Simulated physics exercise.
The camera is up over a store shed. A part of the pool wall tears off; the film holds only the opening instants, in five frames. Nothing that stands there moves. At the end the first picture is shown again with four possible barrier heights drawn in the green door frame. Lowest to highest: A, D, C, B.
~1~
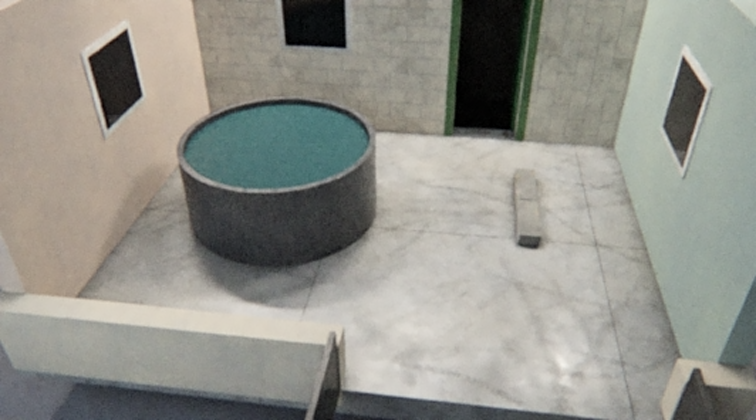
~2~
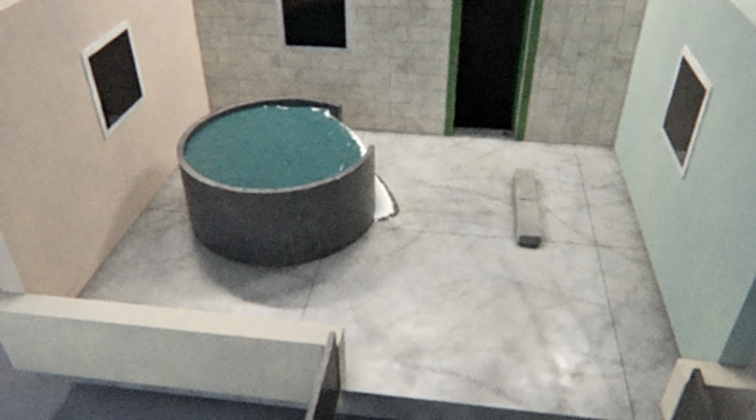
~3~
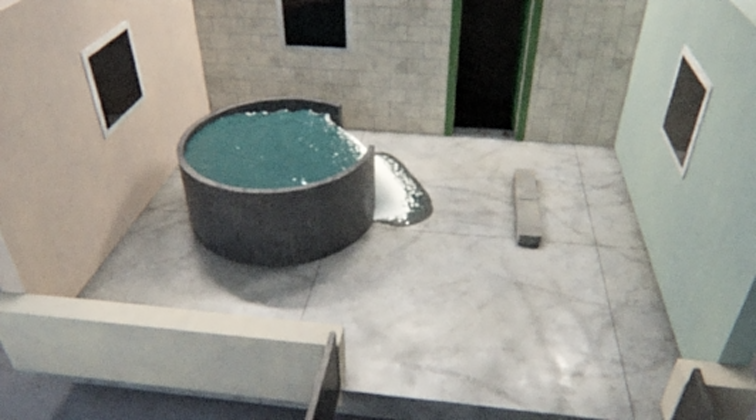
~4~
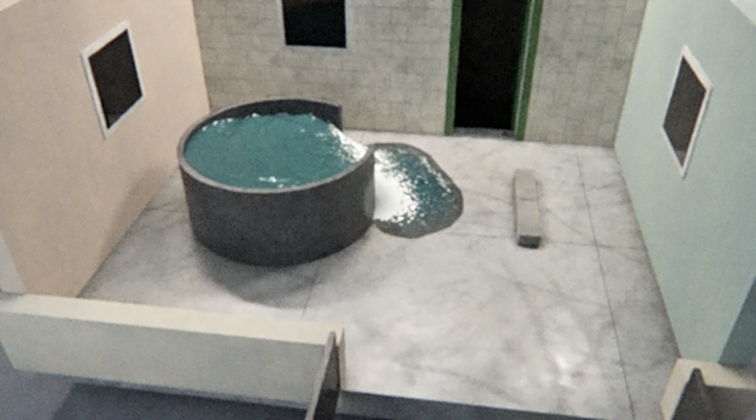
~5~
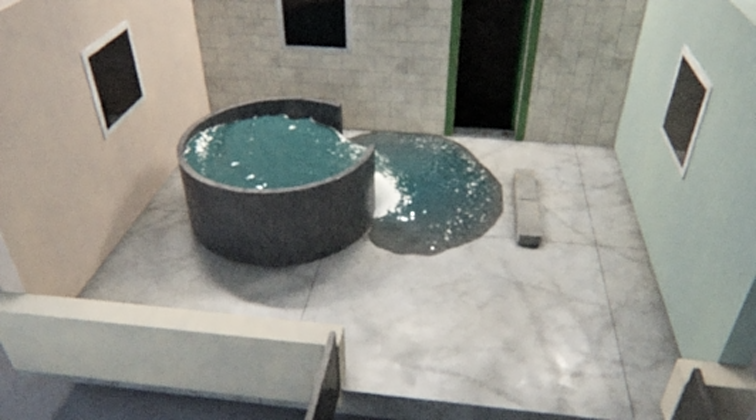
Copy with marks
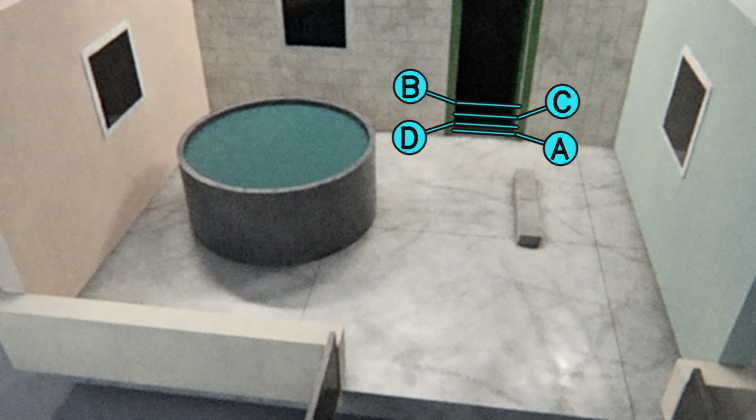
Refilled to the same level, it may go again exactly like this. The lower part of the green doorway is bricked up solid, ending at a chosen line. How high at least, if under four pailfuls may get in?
It is C.
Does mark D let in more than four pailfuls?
Yes, that goes wrong.
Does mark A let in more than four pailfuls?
Yes, that goes wrong.
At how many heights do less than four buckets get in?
Two of the four.
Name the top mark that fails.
Mark D.
On the marked copy, A at (484, 132); B at (487, 104); C at (486, 115); D at (485, 125); from the bottom up A, D, C, B.
With A, dozens of bucketfuls pour in.
With B, nothing gets over.
With C, a splash gets over, under a bucket.
With D, about 8 bucketfuls get in.
